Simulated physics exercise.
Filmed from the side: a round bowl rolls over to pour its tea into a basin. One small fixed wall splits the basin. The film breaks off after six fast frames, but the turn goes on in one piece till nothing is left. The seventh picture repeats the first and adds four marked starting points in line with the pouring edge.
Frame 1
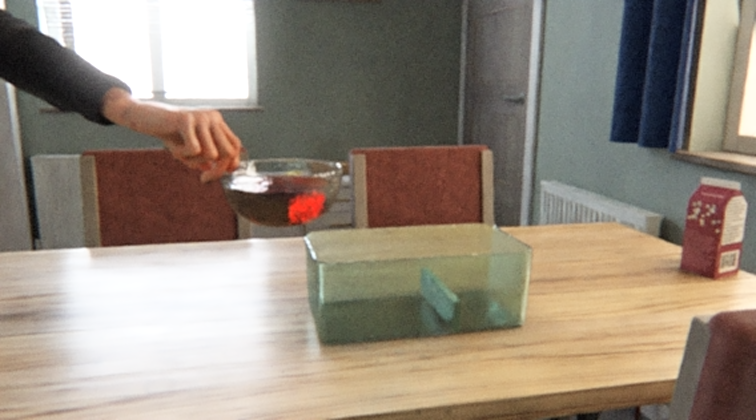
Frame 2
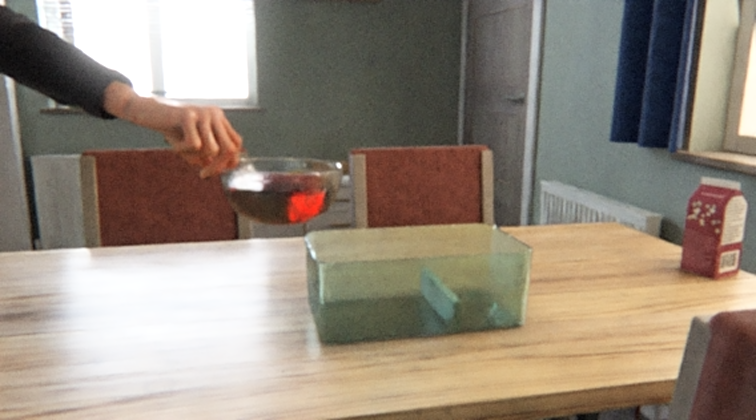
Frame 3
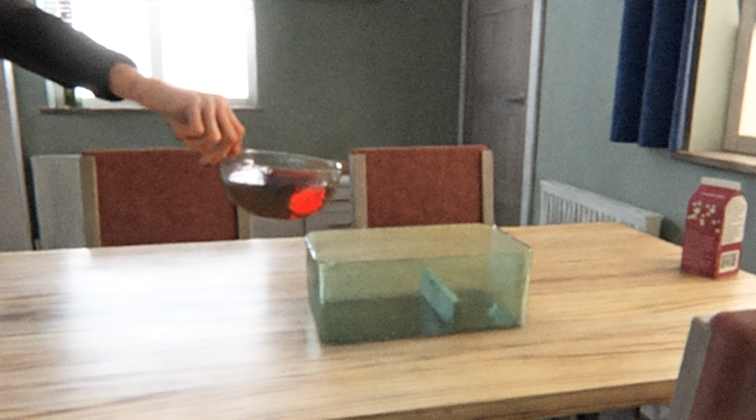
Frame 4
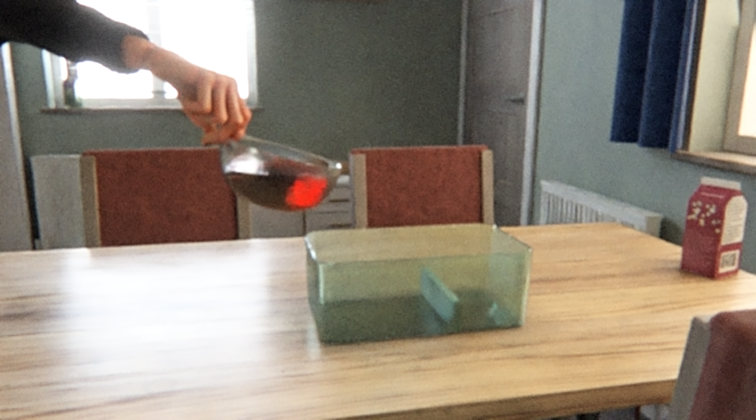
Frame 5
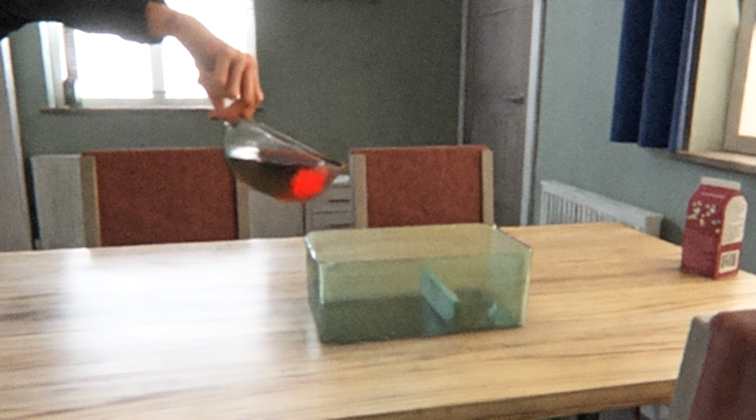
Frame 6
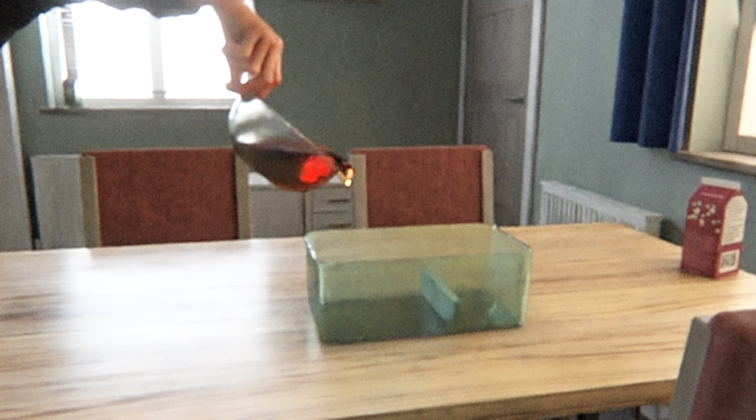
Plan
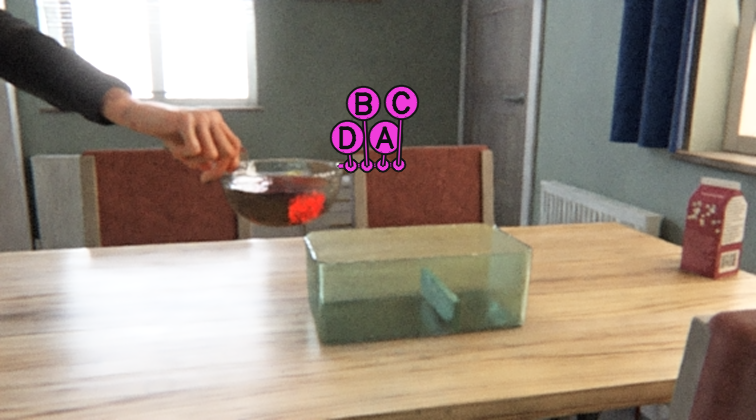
A round glass bowl of dark tea, held by a hand above a clear greenish basin on a wooden table, tilted steadily to the right until the tea just began to slip over its lip.
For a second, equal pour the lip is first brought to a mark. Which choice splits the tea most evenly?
Spot B.
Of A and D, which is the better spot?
A.
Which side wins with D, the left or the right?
The left one.
On the marked copy, A at (382, 165); B at (366, 165); C at (398, 164); D at (350, 165).
If A is chosen, about 26 % ends left of the wall and 70 % right of it; 4 % is lost outside.
If B is chosen, about 50 % ends left of the wall and 47 % right of it; 3 % is lost outside.
If C is chosen, about 23 % ends left of the wall and 72 % right of it; 5 % is lost outside.
If D is chosen, about 81 % ends left of the wall and 15 % right of it; 4 % is lost outside.
